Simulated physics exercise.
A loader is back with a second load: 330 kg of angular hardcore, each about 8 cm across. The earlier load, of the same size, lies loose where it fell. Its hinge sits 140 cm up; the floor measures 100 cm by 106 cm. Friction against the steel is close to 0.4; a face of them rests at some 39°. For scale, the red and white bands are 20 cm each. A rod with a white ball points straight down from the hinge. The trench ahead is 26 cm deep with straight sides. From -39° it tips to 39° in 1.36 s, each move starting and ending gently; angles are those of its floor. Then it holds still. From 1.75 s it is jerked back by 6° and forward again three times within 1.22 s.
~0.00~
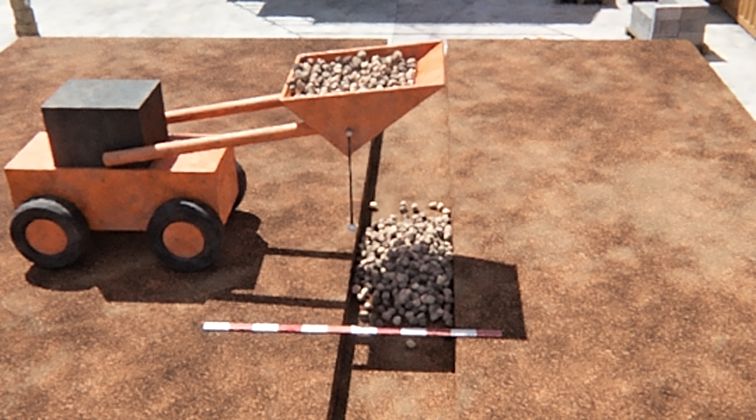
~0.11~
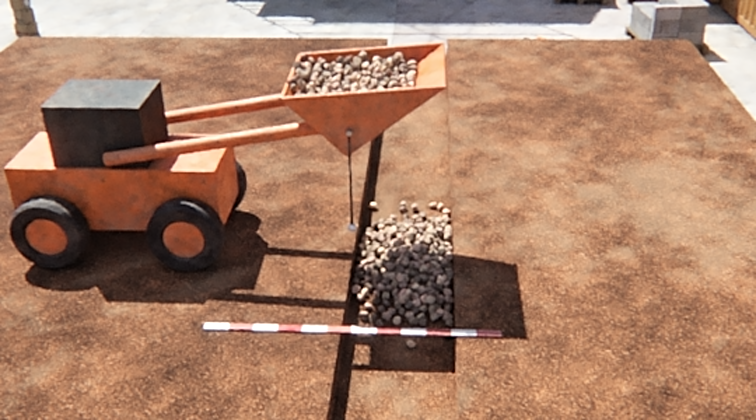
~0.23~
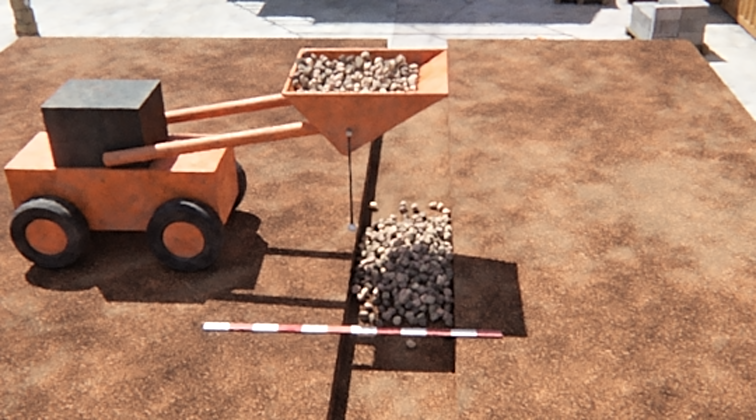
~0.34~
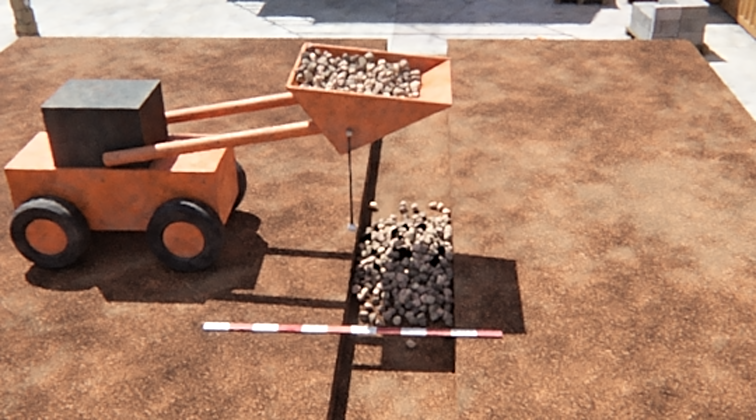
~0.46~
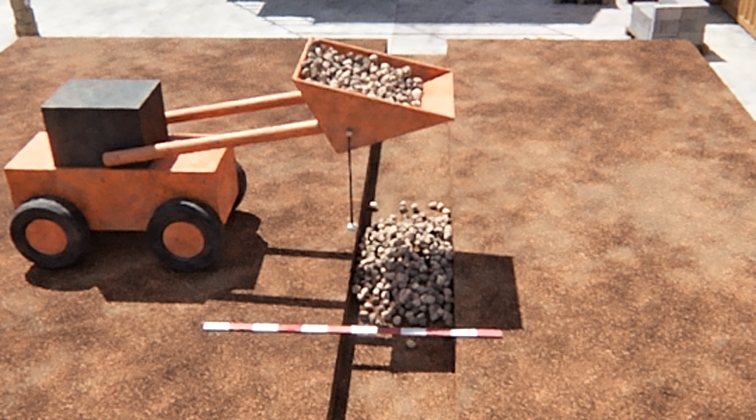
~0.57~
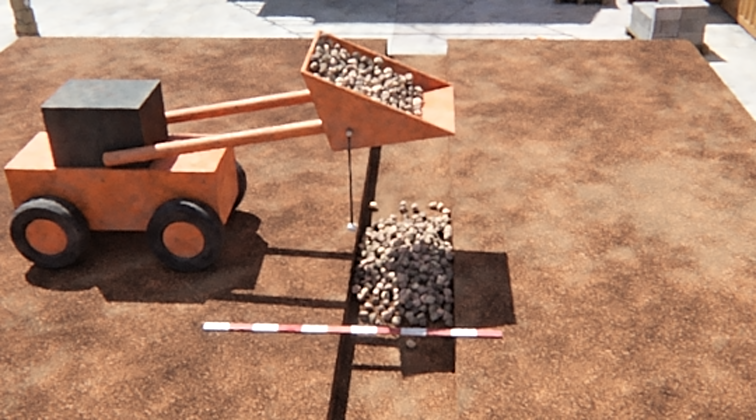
The clip opens on an orange loader with a black block on top, holding a bucket of stones above a trench partly filled with loose stones, beside a red and white striped rod. The bucket gradually tilts clockwise, its right lip lowering and its back rising, while the stones shift inside it.
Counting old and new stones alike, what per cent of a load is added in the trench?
Close to 24 parts in a hundred.
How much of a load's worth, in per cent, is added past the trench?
Near 75 parts in a hundred.
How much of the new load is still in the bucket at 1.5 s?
It holds some 70 per cent.
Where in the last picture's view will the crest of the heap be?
Around (478, 226).
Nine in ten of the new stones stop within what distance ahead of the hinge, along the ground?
About 160 cm.
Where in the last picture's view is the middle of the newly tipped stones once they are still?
Near (478, 241).
After 1.0 s the floor is at 27°; in per cent of one load, 100 in the bucket, 100 in the trench; the foremost stones are at (449, 252).
After 1.5 s the floor is at 39°; in per cent of one load, 72 in the bucket, 127 in the trench, 1 past the trench; the foremost stones are at (456, 226).
After 3.4 s the floor is at 39°; in per cent of one load, 0 in the bucket, 124 in the trench, 76 past the trench; the foremost stones are at (583, 243).
After 6.1 s the floor is at 39°; in per cent of one load, 0 in the bucket, 124 in the trench, 76 past the trench; the foremost stones are at (583, 243). Net gain in the trench, 24.
